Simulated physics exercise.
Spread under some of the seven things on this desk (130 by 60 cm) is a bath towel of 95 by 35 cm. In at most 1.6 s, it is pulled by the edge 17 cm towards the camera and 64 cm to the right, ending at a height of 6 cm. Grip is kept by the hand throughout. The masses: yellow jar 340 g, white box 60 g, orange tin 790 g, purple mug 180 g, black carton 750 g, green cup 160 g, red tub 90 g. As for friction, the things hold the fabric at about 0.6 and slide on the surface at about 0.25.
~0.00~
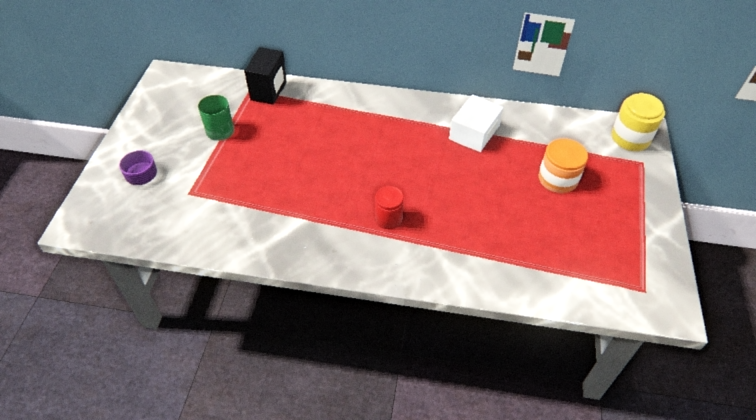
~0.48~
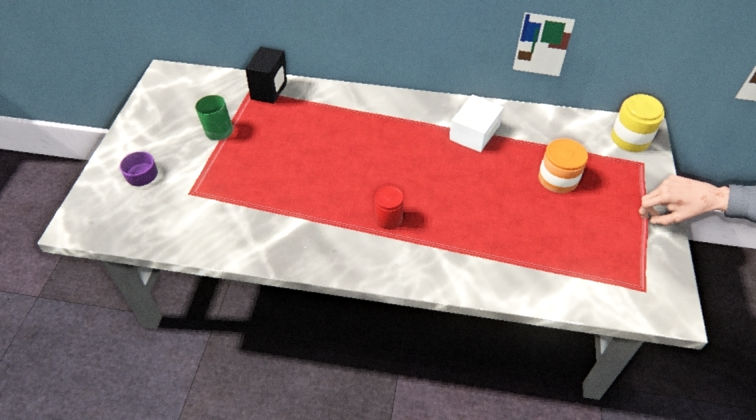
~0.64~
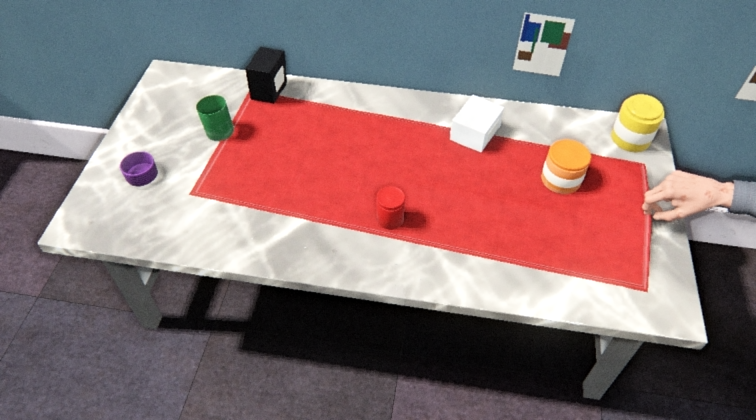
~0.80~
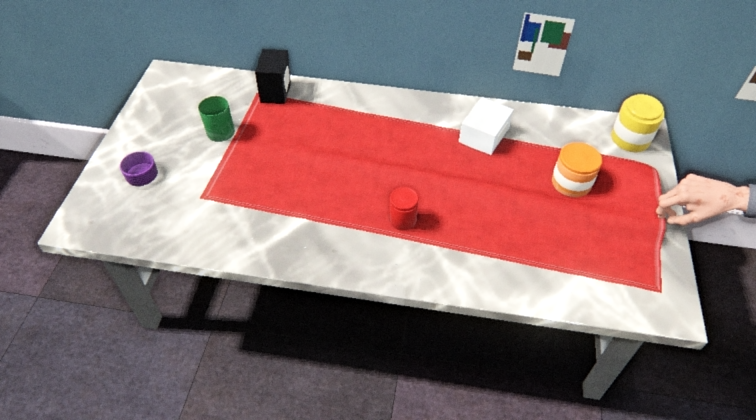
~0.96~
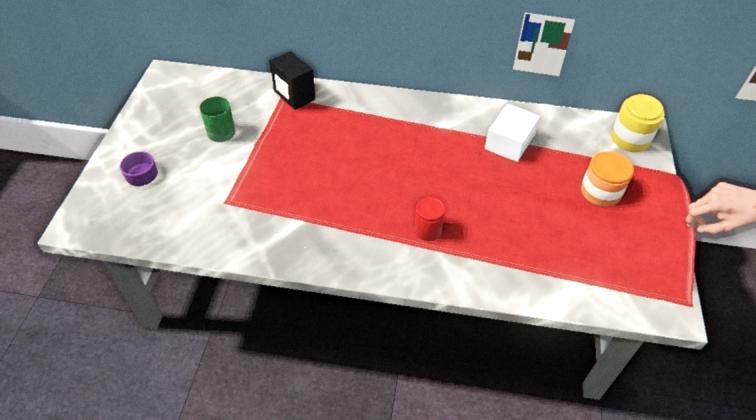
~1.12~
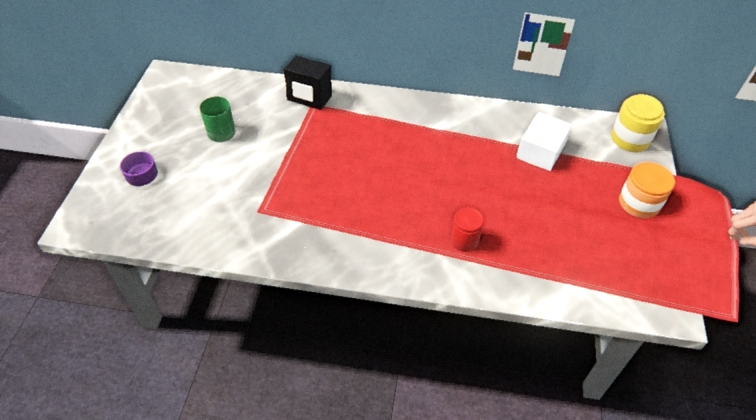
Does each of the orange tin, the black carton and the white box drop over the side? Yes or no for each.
Orange tin - yes, black carton - no, white box - yes.
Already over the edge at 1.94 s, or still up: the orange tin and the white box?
At that moment: Orange tin gone, white box gone.
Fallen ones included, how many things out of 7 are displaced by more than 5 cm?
My count is 4.
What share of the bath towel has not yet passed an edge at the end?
I'd say close to 0 per cent of it.
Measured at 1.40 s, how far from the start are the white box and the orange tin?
White box: Close to 35 cm; orange tin: Close to 35 cm.
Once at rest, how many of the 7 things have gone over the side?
3 in all.
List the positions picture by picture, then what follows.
In the first picture, orange tin (568, 153); black carton (264, 60); white box (478, 113); bath towel corners (187, 195) (644, 163) (646, 293).
In the second picture, green cup (211, 104); bath towel corners (188, 195) (644, 164); grip (647, 218).
In the third picture, orange tin (570, 153); bath towel corners (189, 195) (644, 164); grip (651, 214).
In the fourth picture, white box (488, 116); black carton (271, 61); orange tin (582, 156); bath towel corners (200, 199) (654, 169); grip (665, 218).
In the fifth picture, white box (515, 122); black carton (291, 65); orange tin (613, 166); bath towel corners (223, 204) (681, 180); grip (694, 227).
In the sixth picture, orange tin (653, 177); black carton (307, 67); white box (548, 131); bath towel corners (257, 213) (720, 193) (737, 322); grip (737, 239).
After 1.4 s, 70 % of the bath towel is still over the top; orange tin 37 cm off its start, white box 34 cm off its start, black carton 14 cm off its start.
After 1.7 s, 30 % of the bath towel is still over the top; white box over the edge, orange tin over the edge, black carton 14 cm off its start.
After 1.9 s, 0 % of the bath towel is still over the top; white box over the edge, orange tin over the edge, black carton 14 cm off its start at (320, 70).
After 2.2 s, 0 % of the bath towel is still over the top; white box over the edge, orange tin over the edge, black carton 14 cm off its start.
After 3.8 s, 0 % of the bath towel is still over the top; white box over the edge, orange tin over the edge, black carton 14 cm off its start at (320, 70), red tub over the edge.
